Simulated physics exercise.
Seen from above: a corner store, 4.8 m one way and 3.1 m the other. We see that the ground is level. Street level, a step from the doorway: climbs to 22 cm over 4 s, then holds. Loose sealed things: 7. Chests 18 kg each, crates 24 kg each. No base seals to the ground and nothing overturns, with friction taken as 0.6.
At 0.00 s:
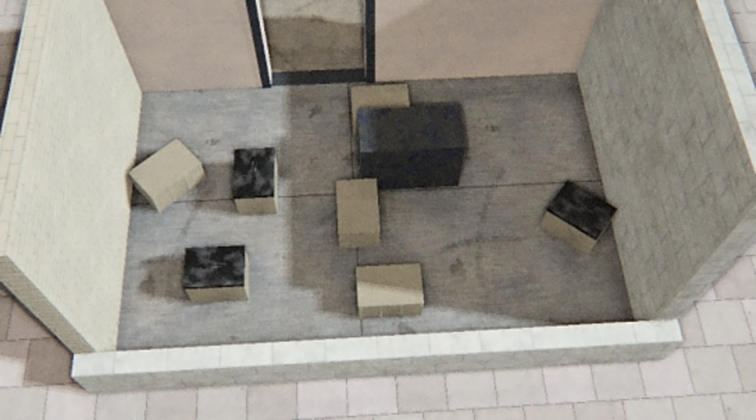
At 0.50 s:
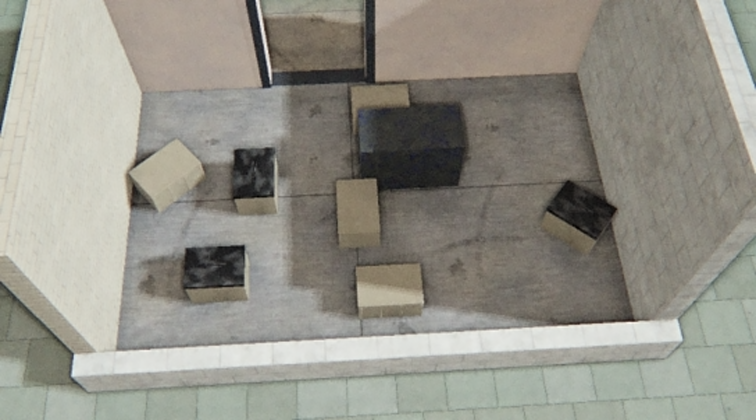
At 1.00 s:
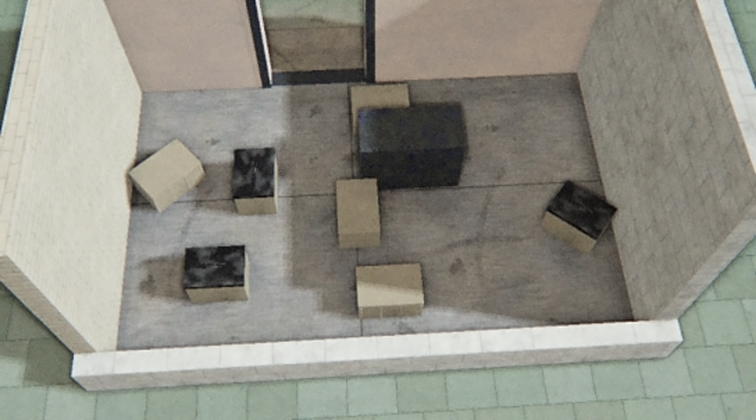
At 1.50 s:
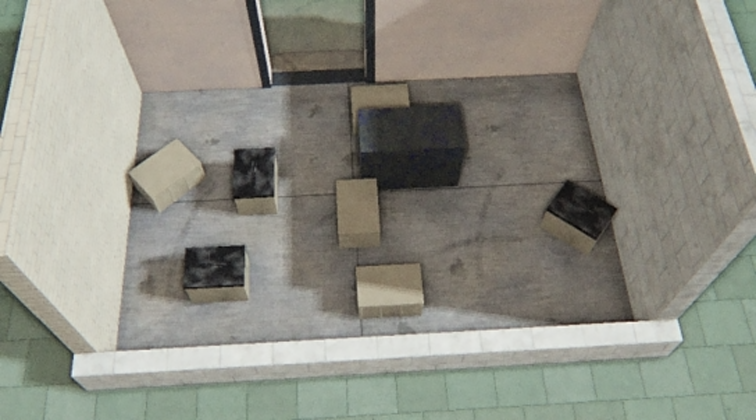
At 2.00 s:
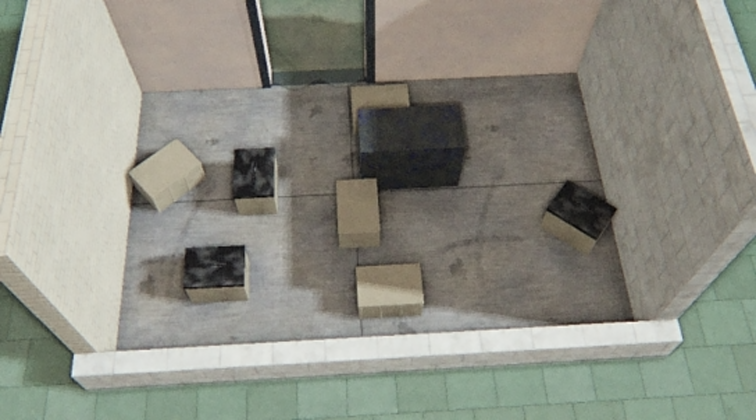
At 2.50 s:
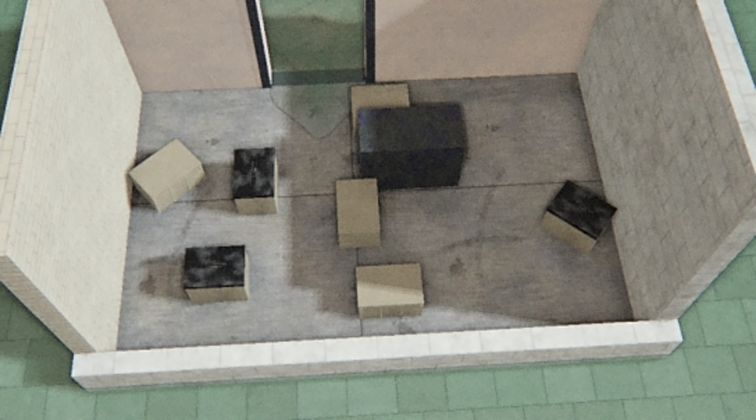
To begin with, tan and dark-topped boxes sit around a large dark block on a dry grey floor, with pale paving outside the walls. Greenish water covers the paving and deepens in colour, then fills the back doorway and spreads a short way onto the floor, while no box moves.
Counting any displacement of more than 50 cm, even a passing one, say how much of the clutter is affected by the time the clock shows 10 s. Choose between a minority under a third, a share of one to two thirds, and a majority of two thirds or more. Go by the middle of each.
A share of one to two thirds.
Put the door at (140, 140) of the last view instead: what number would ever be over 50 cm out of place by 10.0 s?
In that case the number is 2.
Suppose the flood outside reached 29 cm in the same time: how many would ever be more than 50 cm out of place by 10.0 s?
Count: 7.
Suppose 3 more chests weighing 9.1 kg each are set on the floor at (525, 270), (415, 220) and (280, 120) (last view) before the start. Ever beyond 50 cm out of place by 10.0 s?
One by one, in that order: Below it, below it, above it.
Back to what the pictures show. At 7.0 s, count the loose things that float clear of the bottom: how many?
That would be 2 of them.
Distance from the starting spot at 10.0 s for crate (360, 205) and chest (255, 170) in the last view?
0 cm, 60 cm.
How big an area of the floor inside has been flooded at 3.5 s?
Around 2.0 m2 of it.
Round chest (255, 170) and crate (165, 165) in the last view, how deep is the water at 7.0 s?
Some 9 cm at the first, some 6 cm at the second.
After 3.5 s 0 of 7 are over 50 cm from their spots; 0 afloat.
After 4.5 s 0 of 7 are over 50 cm from their spots; 0 afloat.
After 7.0 s 1 of 7 are over 50 cm from their spots; 2 afloat.
After 10.0 s 3 of 7 are over 50 cm from their spots, and 3 have been at some point; 2 afloat.
